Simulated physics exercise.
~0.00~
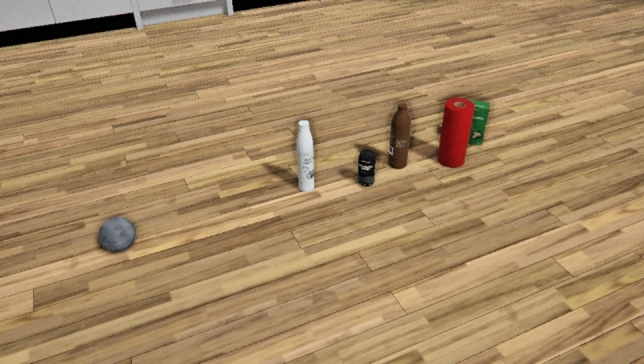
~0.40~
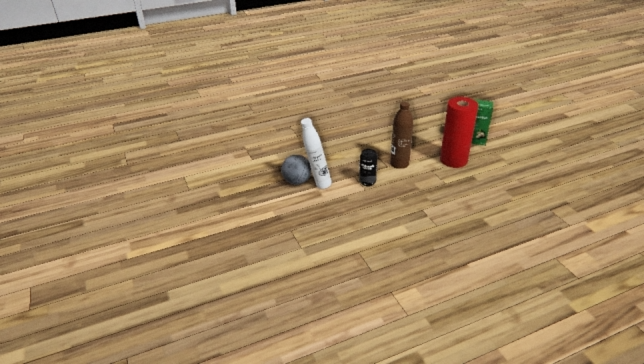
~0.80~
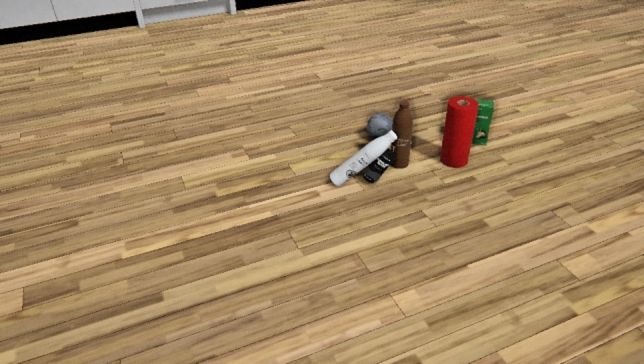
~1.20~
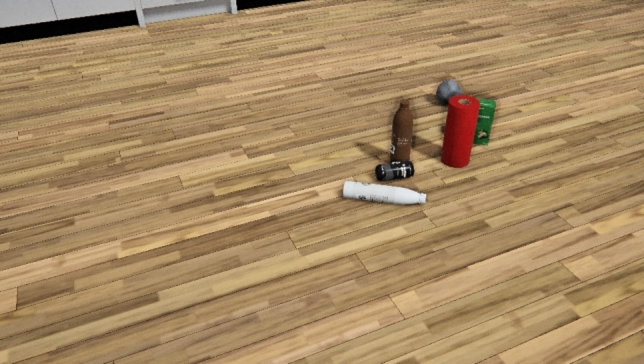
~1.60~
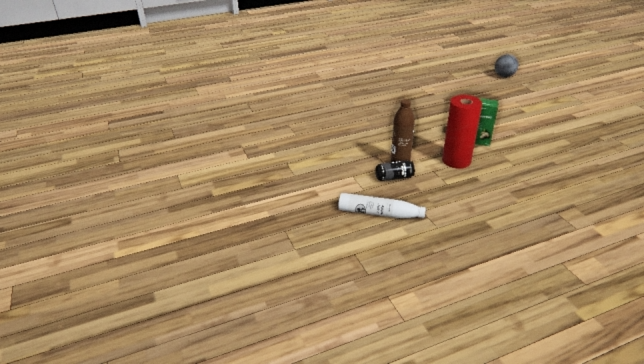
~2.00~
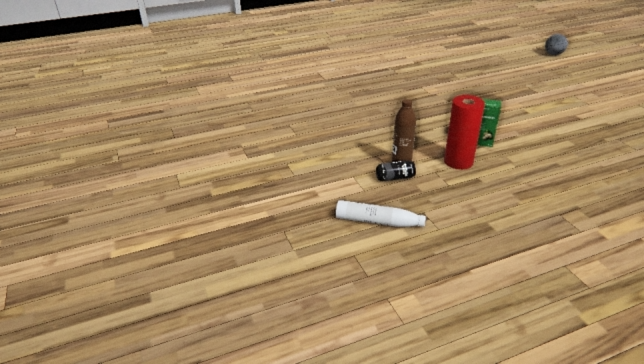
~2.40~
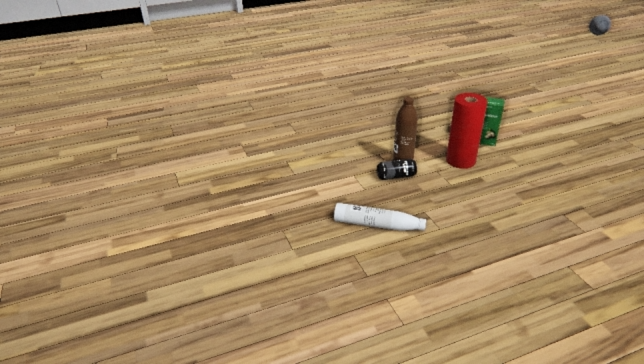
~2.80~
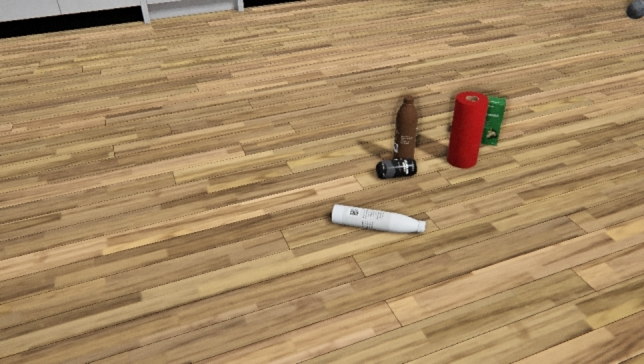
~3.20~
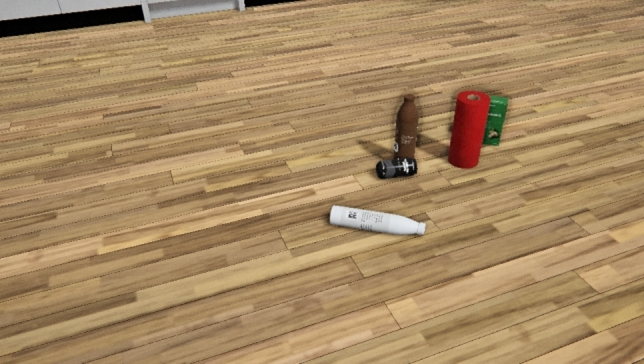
Red roll, brown bottle and green carton staying upright as a grey ball rolls right, toppling white bottle and black can, then leaves view.
